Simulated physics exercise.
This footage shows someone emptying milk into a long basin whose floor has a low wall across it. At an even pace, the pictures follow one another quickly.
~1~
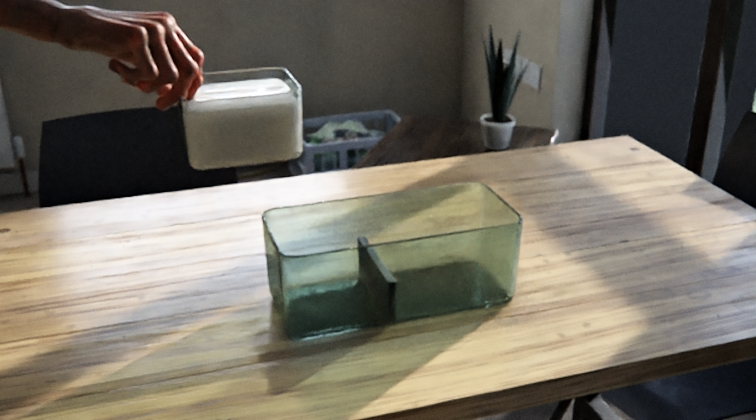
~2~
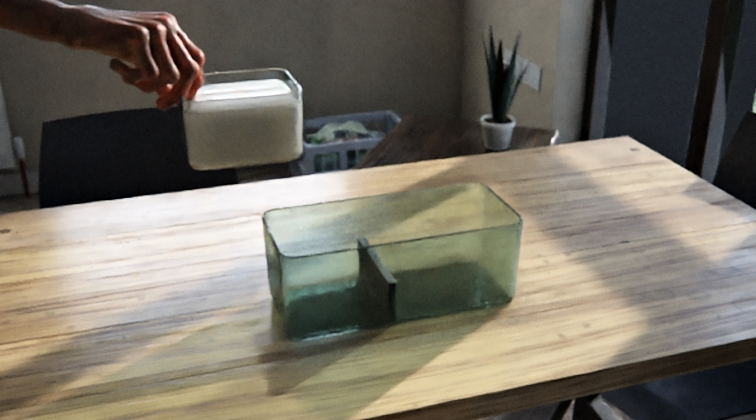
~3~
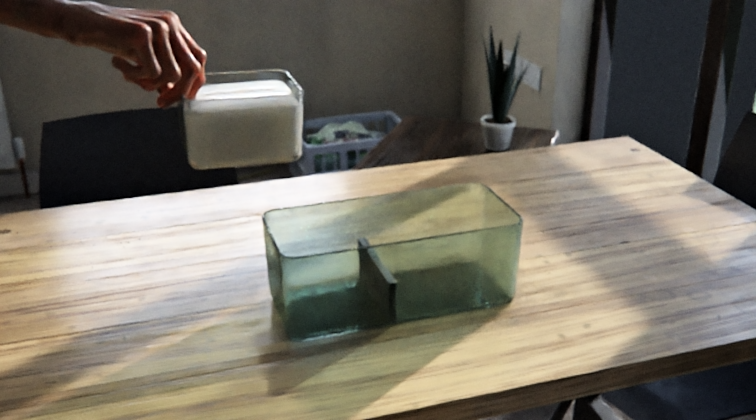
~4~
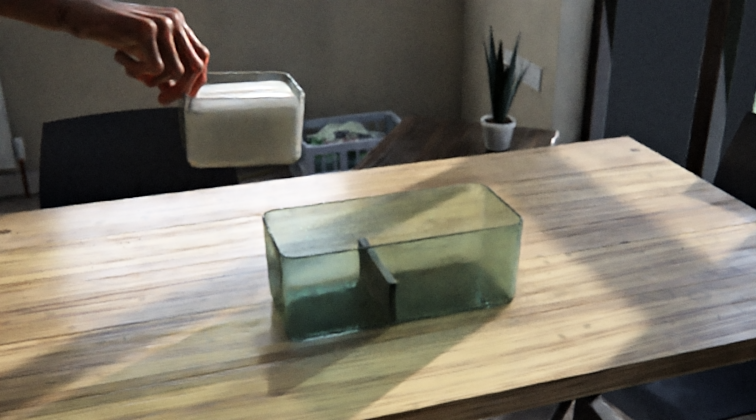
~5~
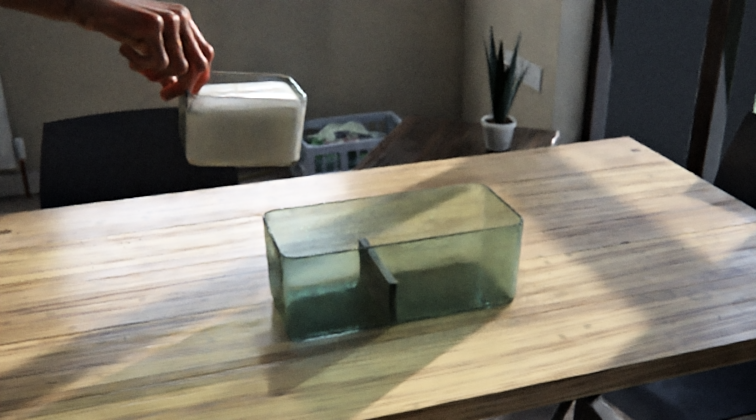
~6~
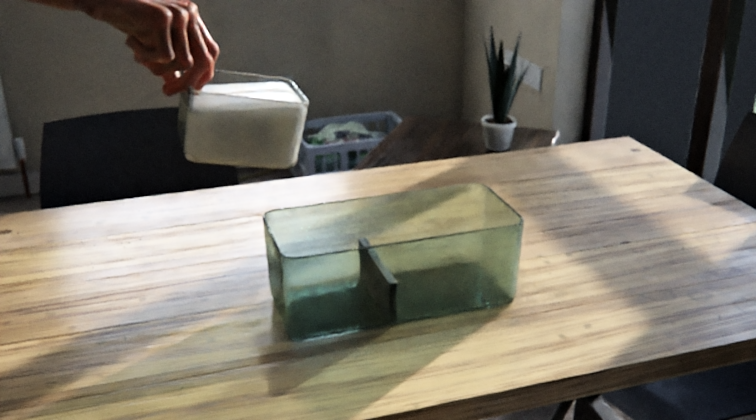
A hand holding a clear container of white milk above a wooden table, slowly tilting it rightward near a divided green glass basin.
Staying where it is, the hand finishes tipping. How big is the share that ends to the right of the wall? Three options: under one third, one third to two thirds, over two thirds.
Answer: Under one third.
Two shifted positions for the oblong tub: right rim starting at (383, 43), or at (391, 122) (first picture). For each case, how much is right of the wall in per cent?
Close to 90 % for the first start and close to 95 % for the second.
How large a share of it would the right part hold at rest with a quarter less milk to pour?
Roughly 0 in a hundred.
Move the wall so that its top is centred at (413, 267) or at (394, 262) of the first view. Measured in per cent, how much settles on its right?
The first one comes to 15 percent, while the second comes to 5 percent.
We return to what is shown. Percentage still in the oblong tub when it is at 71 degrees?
Roughly 55 in a hundred.
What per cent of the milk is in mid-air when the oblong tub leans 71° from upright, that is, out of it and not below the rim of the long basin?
Share: Approx. 35 %.
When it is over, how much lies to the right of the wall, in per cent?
Around 25 percent.
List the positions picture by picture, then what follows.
The first frame shows tilt 0°; pouring edge (293, 80); surface from (180, 99) to (291, 88); the long basin's rim runs from (271, 235) to (503, 202); the wall's top is at (376, 259).
The second frame shows tilt 0°; pouring edge (293, 81); surface from (181, 100) to (291, 89).
The third frame shows tilt 2°; pouring edge (294, 83); surface from (182, 99) to (292, 90).
The fourth frame shows tilt 4°; pouring edge (296, 85); surface from (182, 99) to (293, 91).
The fifth frame shows tilt 8°; pouring edge (298, 89); surface from (184, 99) to (295, 91).
The sixth frame shows tilt 12°; pouring edge (300, 93); surface from (185, 100) to (297, 91).
A moment on, the oblong tub is tipped part way and 55 per cent is still to pour, 10 is left of the wall and 0 right of it.
Next, the oblong tub is tipped right over and 10 per cent is still to pour, 56 is left of the wall and 23 right of it.
Then the oblong tub is tipped right over and 1 per cent is still to pour, 70 is left of the wall and 23 right of it.
Later the oblong tub is tipped right over and 0 per cent is still to pour, 72 is left of the wall and 23 right of it.
In the end 72 per cent lies left of the wall, 23 right of it and 5 outside.
